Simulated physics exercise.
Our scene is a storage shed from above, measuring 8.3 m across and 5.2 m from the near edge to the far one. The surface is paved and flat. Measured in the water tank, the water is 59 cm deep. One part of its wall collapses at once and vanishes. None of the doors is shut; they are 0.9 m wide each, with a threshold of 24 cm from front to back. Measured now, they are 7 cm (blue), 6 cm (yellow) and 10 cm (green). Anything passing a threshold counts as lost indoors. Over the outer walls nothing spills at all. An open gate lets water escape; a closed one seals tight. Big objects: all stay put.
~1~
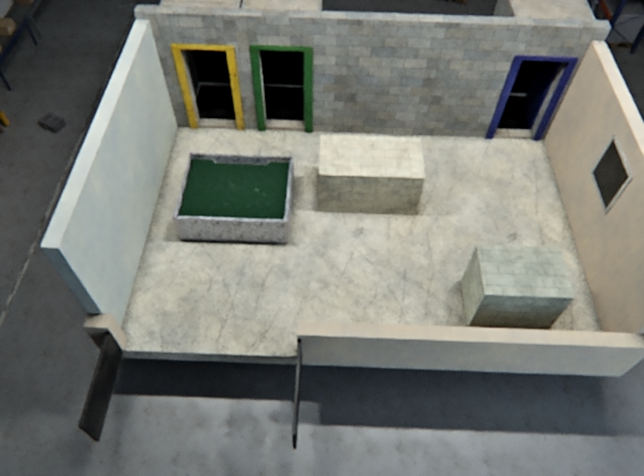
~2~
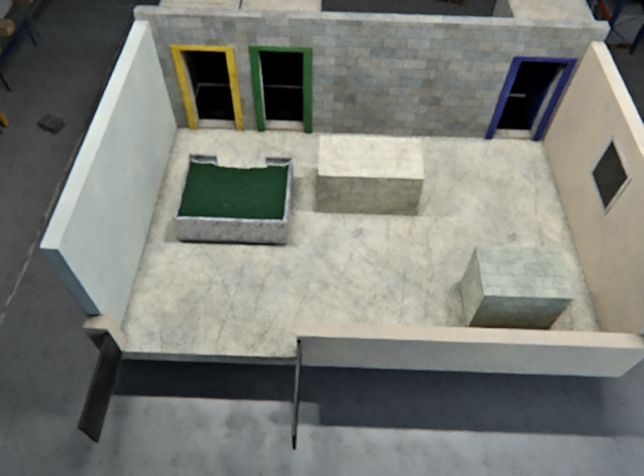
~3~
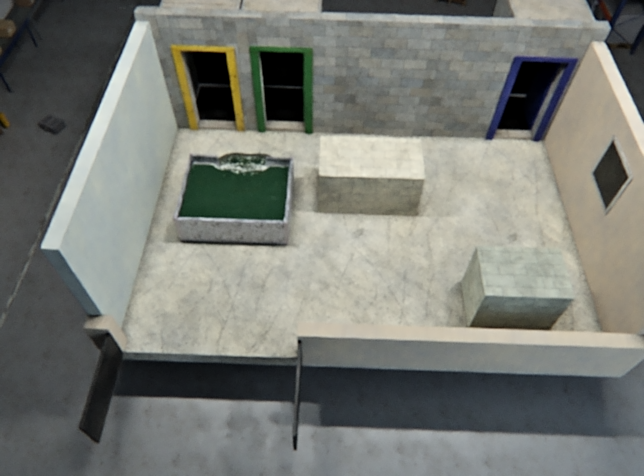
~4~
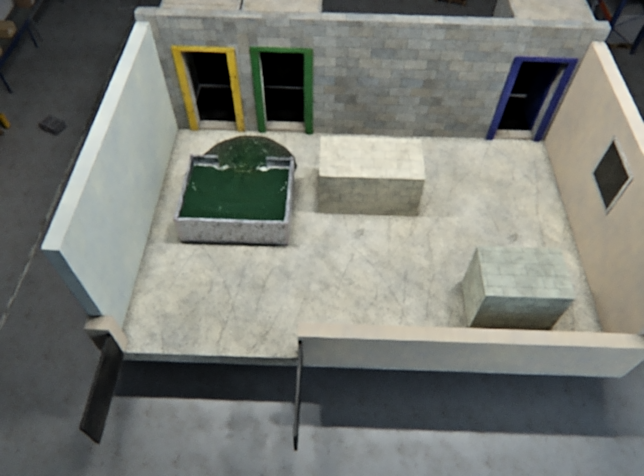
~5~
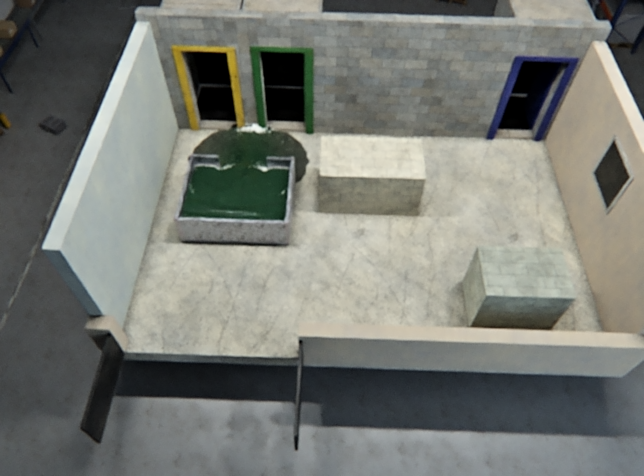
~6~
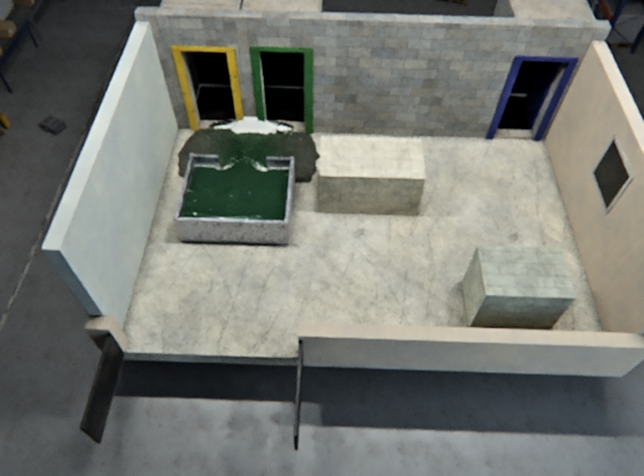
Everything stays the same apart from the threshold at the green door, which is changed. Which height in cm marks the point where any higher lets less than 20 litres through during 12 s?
That point lies near 24 cm.
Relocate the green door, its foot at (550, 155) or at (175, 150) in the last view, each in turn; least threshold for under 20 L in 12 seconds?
Roughly 9.5 and 16 cm.
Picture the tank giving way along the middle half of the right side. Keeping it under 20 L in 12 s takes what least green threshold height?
Then 14.0 cm.
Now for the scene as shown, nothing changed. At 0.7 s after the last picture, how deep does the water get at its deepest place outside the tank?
36 cm.
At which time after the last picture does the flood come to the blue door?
It should hit the blue door at around 2.4 seconds.
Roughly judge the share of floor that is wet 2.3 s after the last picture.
Some 30 per cent of it.
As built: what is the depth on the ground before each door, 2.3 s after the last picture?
Depths, in cm - blue: 1, yellow: 17, green: 18.
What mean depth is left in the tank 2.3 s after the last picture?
It averages roughly 23 centimetres.
Then, 0.7 s after the last picture water covers 10 % of the floor, deepest (36 cm) near (249, 135); 26 cm at the green door, 42 litres in over its 10 cm threshold.
Then, 2.3 s after the last picture water covers 30 % of the floor, deepest (22 cm) near (178, 133); 18 cm at the green door, 141 litres in over its 10 cm threshold.
Then, 11.3 s after the last picture water covers 70 % of the floor, deepest (6 cm) near (579, 354); 4 cm at the green door, 179 litres in over its 10 cm threshold.
At the green door as built, the water peaked near 26 cm, 0.7 s after the last picture.
Run again over the same 12 s with other heights there, 39 litres in over 20.5 cm, 7 litres over 28 cm. The limit of 20 litres is kept from about 24 cm up.
